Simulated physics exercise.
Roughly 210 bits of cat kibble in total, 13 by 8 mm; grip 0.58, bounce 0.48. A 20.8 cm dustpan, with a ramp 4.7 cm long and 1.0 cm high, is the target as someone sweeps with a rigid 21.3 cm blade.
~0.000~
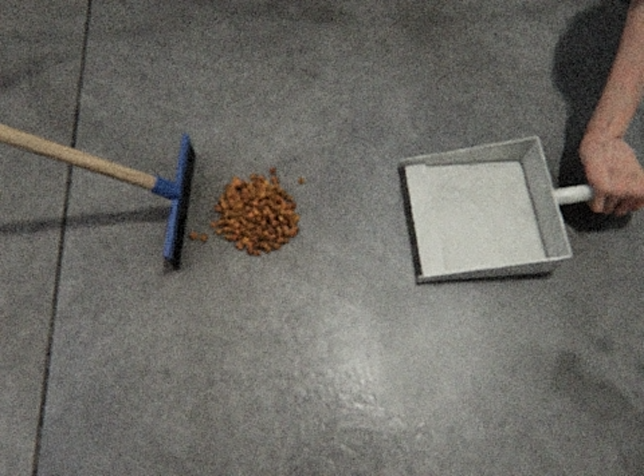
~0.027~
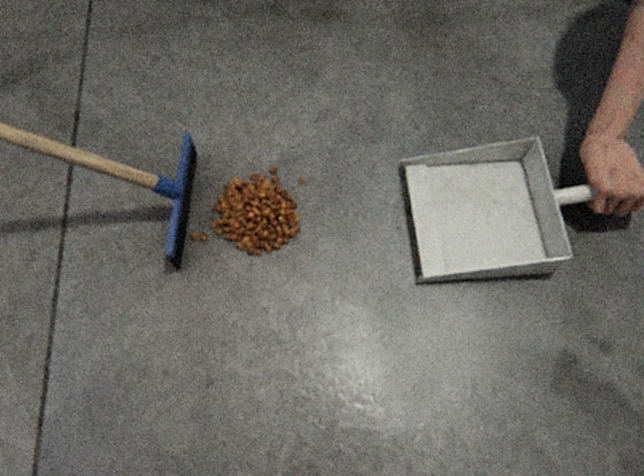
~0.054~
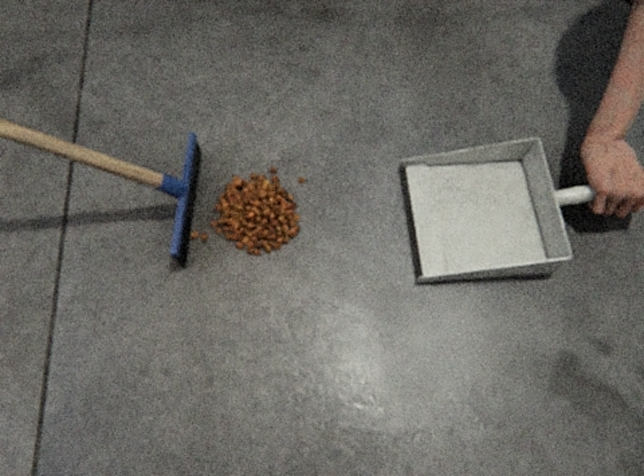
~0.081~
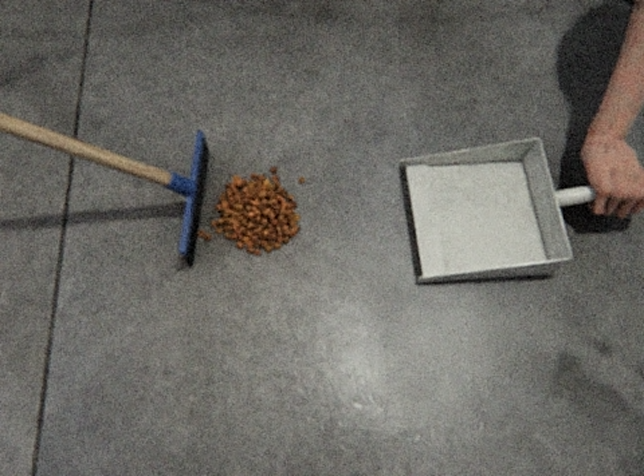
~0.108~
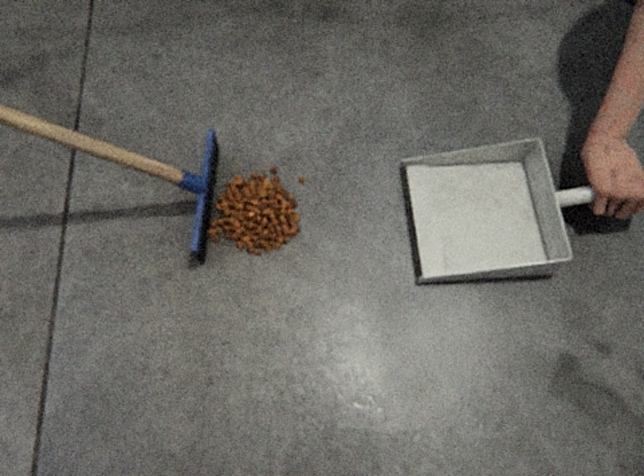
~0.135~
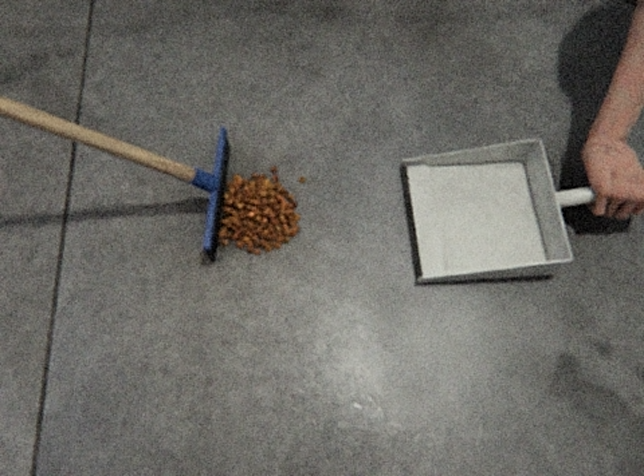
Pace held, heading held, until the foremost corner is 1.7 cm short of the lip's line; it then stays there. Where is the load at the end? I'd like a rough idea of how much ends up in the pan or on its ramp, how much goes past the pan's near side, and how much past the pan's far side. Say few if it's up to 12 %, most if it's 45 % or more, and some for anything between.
Here is my call: Pan some, near side few, far side some.
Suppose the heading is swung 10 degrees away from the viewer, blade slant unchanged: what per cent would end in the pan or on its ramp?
My guess is some 5 percent.
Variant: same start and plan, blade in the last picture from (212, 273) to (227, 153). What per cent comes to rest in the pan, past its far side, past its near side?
That ends as pan 30, far 10, and near 25.
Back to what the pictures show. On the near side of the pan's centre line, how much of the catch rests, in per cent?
Something like 10 in a hundred.
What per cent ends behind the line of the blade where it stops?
My guess is close to 15 per cent.
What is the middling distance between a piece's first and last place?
I'd say near 26 cm.
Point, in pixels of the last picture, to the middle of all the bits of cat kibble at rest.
Estimated resting centre: Around (402, 201).
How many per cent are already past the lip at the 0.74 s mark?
I'd put it near 25 per cent at that point.
After 0.34 s, middle of the blade 17 cm from the lip; 0 % over the lip, far side 10 %, near side 0 %.
Then, at 0.48 s, middle of the blade 7 cm from the lip; 0 % over the lip, far side 15 %, near side 0 %.
After 0.74 s, middle of the blade 3 cm from the lip; 25 % over the lip, far side 15 %, near side 0 %.
By 1.2 s all is still; pan 25 %, near side 0 %, far side 15 %, in front of the lip or behind the blade 55 %.
